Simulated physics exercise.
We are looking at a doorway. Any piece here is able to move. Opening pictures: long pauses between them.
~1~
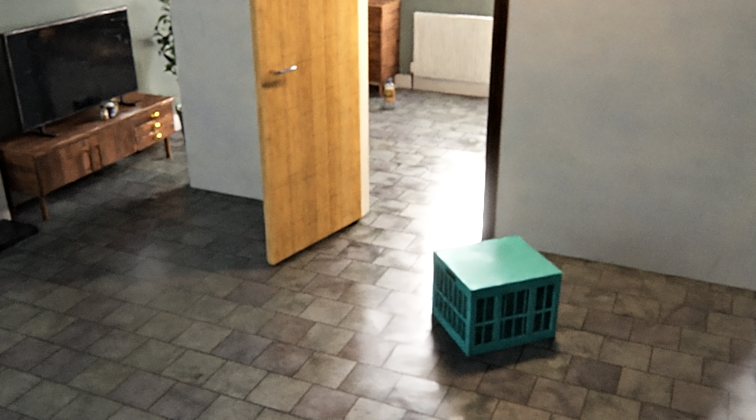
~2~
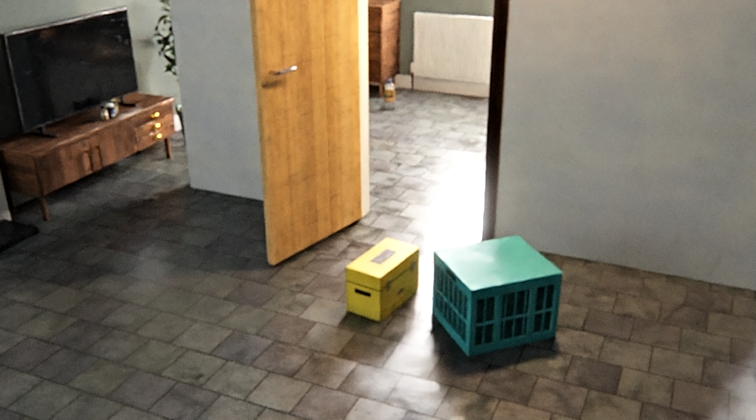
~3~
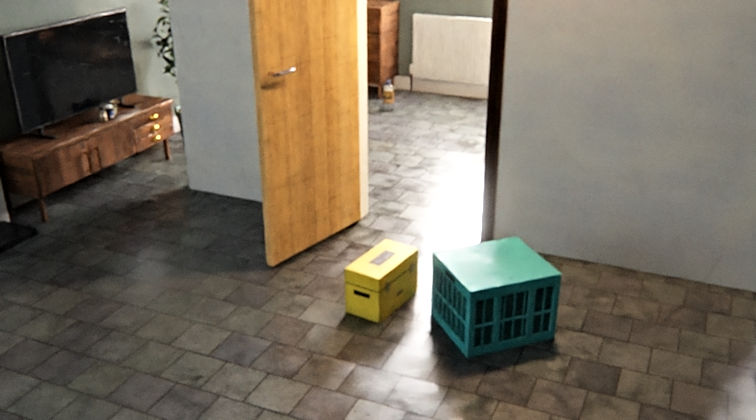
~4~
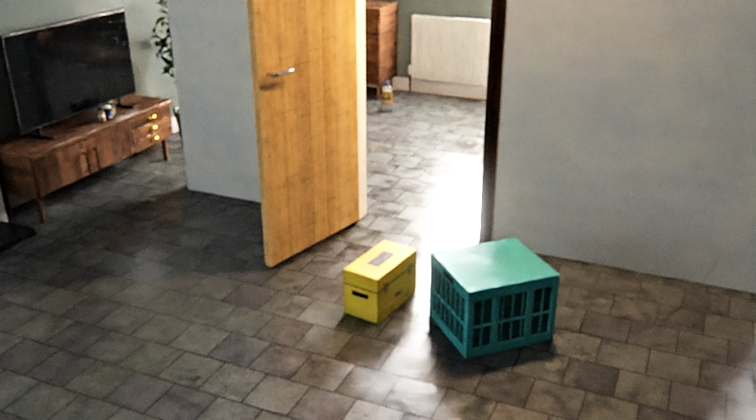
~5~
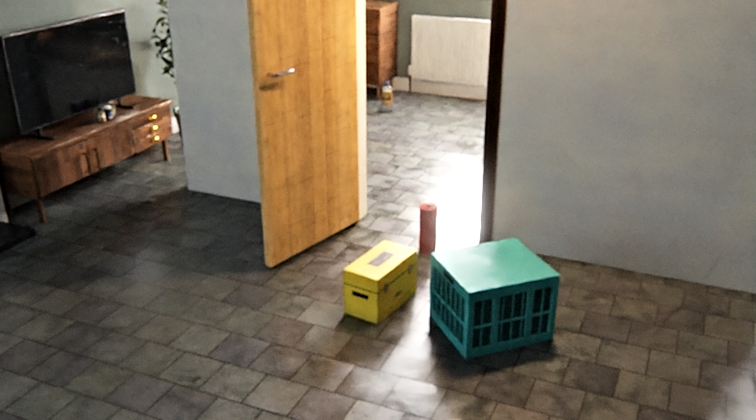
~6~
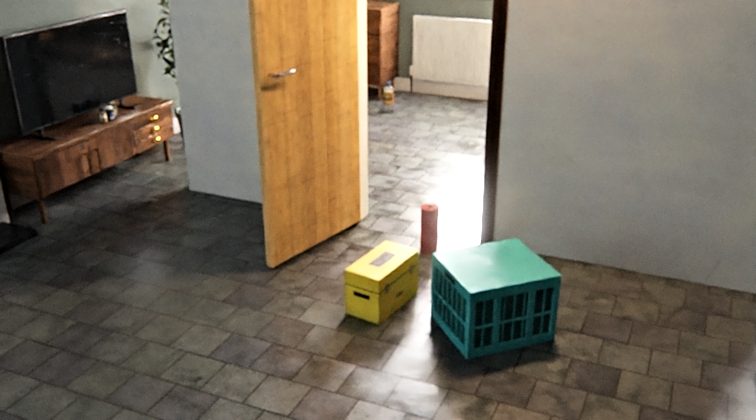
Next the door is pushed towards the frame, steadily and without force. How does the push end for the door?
The door ends up shut.
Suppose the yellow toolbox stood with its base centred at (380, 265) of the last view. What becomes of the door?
In the end the door is hindered.
Then, 0.90 s later than the last frame, door 80° open.
Then, 1.80 s later than the last frame, door 42° open.
Then, 2.30 s later than the last frame, door 20° open; red roll moved a little near (437, 226).
Then, 2.70 s later than the last frame, door 3° open; red roll moved well along near (453, 215).
When it is over, door 0° open; moved from the start, red roll; the other 2 as before. End places, in pixels of the last picture, red roll near (457, 212).
